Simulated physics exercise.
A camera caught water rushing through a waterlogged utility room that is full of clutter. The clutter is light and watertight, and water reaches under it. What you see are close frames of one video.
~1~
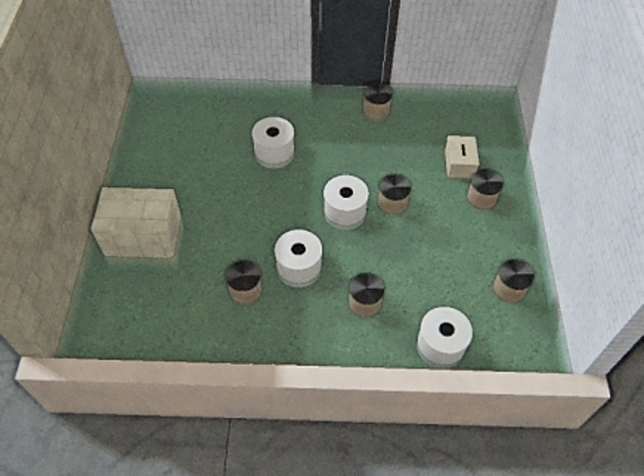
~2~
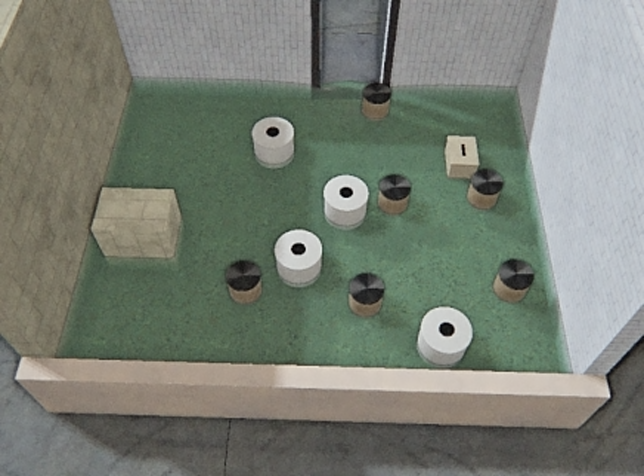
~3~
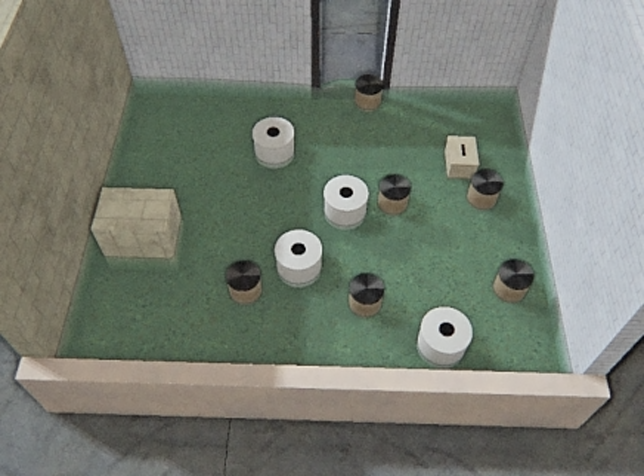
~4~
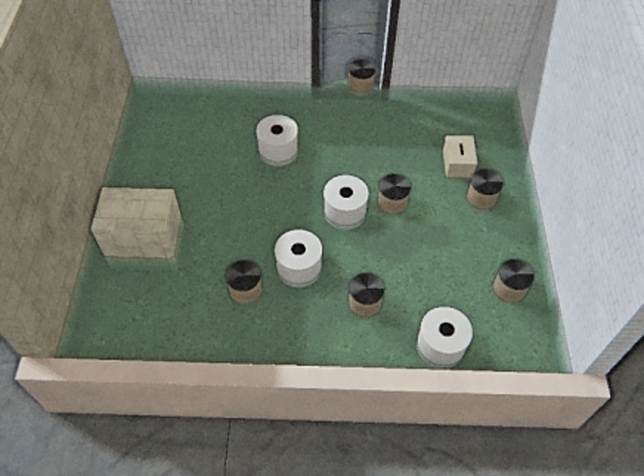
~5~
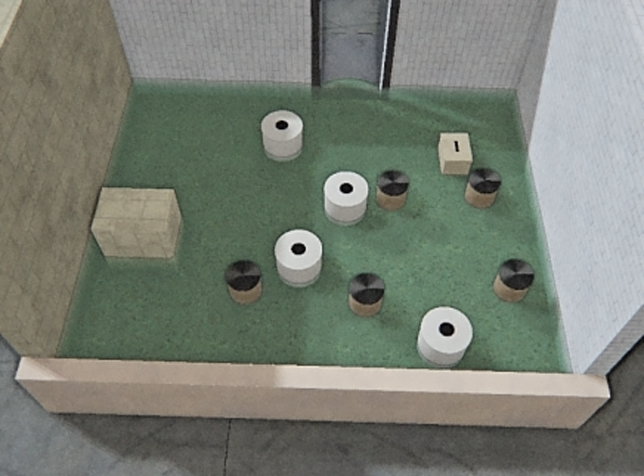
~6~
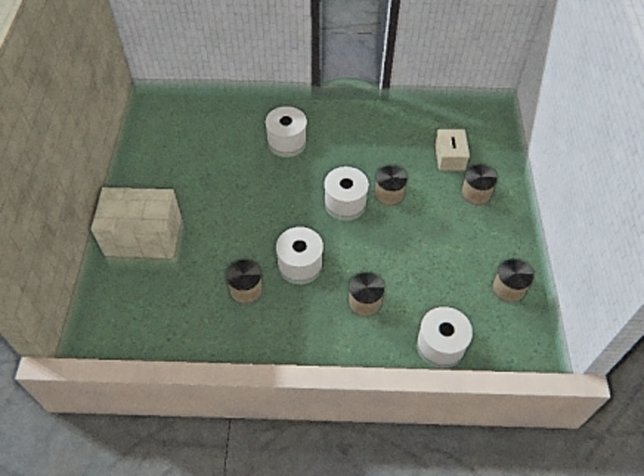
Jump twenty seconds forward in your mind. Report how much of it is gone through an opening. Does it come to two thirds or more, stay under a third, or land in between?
What's gone ends up between a third and two thirds of the lot.
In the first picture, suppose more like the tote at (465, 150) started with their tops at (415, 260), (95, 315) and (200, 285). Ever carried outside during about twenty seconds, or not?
Outcomes in turn are not expelled, not expelled, not expelled.
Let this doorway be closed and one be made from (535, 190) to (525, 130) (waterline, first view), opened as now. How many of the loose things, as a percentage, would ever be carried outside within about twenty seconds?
My figure is 70 in a hundred.
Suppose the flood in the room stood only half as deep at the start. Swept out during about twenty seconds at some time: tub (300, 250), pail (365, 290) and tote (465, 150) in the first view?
In that order: Remains, remains, swept away.
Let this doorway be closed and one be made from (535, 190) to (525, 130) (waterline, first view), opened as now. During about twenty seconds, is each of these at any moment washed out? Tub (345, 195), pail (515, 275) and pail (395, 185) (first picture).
First flushed away, then flushed away, then flushed away.
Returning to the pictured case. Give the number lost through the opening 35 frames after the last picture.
That makes 5.
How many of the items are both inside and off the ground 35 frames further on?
The count comes to 6.
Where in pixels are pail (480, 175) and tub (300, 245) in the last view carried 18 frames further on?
Approximately (460, 136) for one, (313, 206) for the other.
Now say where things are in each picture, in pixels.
In the first picture, a tub at (273, 132) floats; a tote at (463, 150) floats; 0 of 11 have shifted.
In the second picture, a tub at (273, 132) floats; a tote at (463, 150), afloat; 0 of 11 have shifted.
In the third picture, a tub at (273, 132), afloat; a tote at (463, 150), afloat; 1 of 11 have shifted.
In the fourth picture, a tub at (277, 130) floats, close to its start; a tote at (461, 150), afloat; 2 of 11 have shifted.
In the fifth picture, a tub at (282, 126) floats, close to its start; a tote at (457, 147) floats, close to its start; 5 of 11 have shifted.
In the sixth picture, a tub at (286, 121) floats, close to its start; a tote at (454, 143), afloat, close to its start; 6 of 11 have shifted.
A moment on, 1 of 11 are out; 10 afloat.
Next, 2 of 11 are out; 9 afloat.
Later, 5 of 11 are out; 6 afloat.
In the end, 6 of 11 are out; 5 afloat.
